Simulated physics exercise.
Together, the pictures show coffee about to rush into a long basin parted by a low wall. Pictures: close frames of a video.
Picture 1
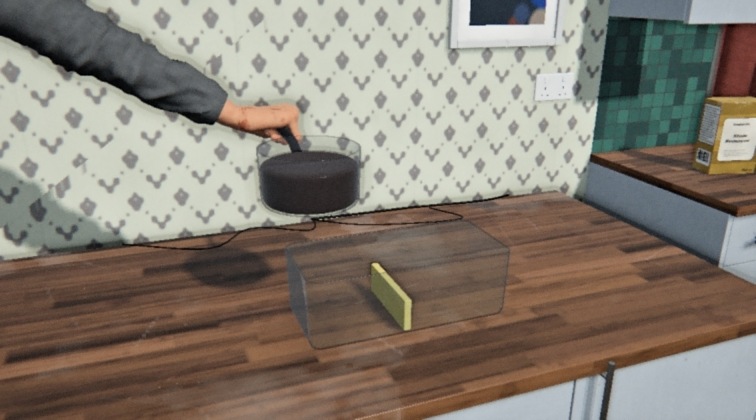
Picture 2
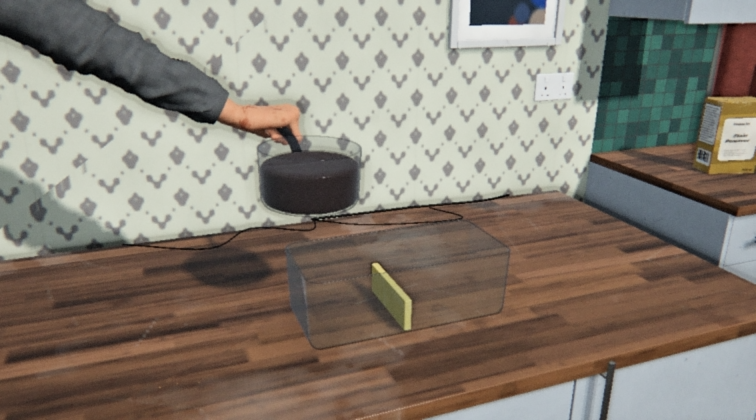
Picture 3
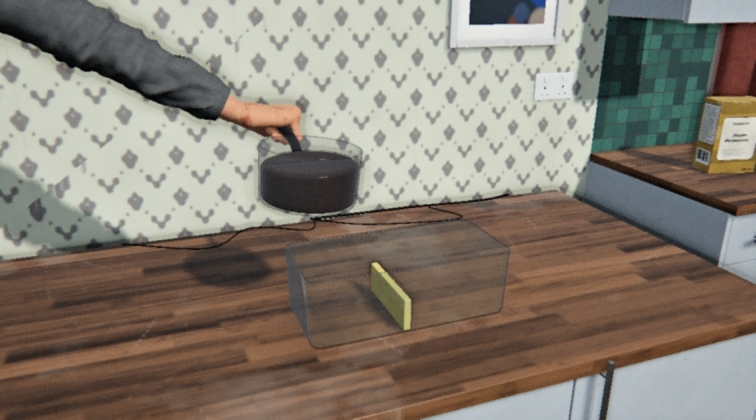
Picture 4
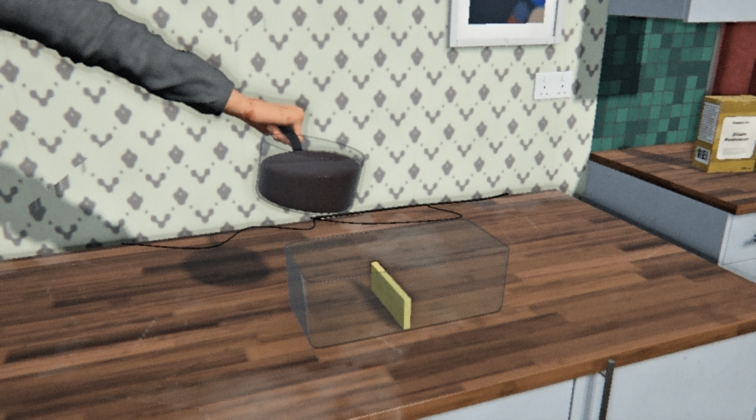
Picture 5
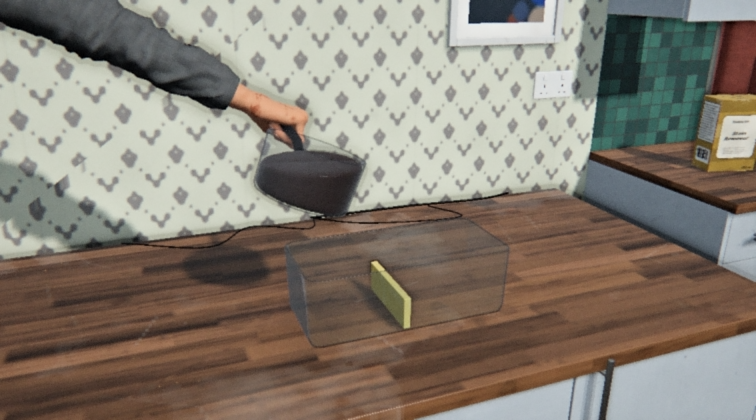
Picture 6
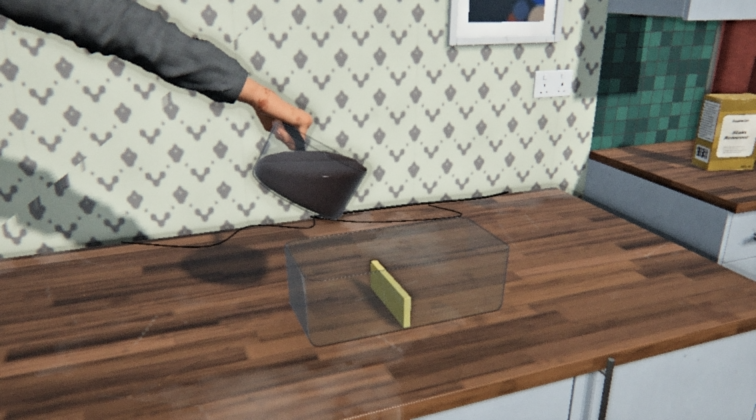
At first, a hand holds a clear container of dark liquid nearly level above a long, see-through basin with a low yellow wall inside, on a wooden counter. Then the hand gradually tilts the container, its right side dipping lower, while the liquid's surface stays roughly level and the basin remains still.
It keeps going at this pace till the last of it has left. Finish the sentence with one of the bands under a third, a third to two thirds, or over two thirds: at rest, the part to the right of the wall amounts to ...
At rest, the part to the right of the wall amounts to a third to two thirds.
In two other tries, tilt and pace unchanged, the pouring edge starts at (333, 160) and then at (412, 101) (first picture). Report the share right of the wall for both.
It works out to around 5 % and then around 85 %.
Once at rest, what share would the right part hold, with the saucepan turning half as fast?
Some 60 per cent.
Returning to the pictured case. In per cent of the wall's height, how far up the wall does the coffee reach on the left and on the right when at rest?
About 40 on the left and about 30 on the right.
A moment on, the saucepan is tipped on its side and 43 per cent is still to pour, 4 is left of the wall and 12 right of it.
Next, the saucepan is tipped on its side and 13 per cent is still to pour, 34 is left of the wall and 44 right of it.
Then the saucepan is tipped on its side and 4 per cent is still to pour, 47 is left of the wall and 43 right of it.
Later the saucepan is tipped on its side and 1 per cent is still to pour, 53 is left of the wall and 44 right of it.
Finally, 54 per cent lies left of the wall, 44 right of it and 1 outside.
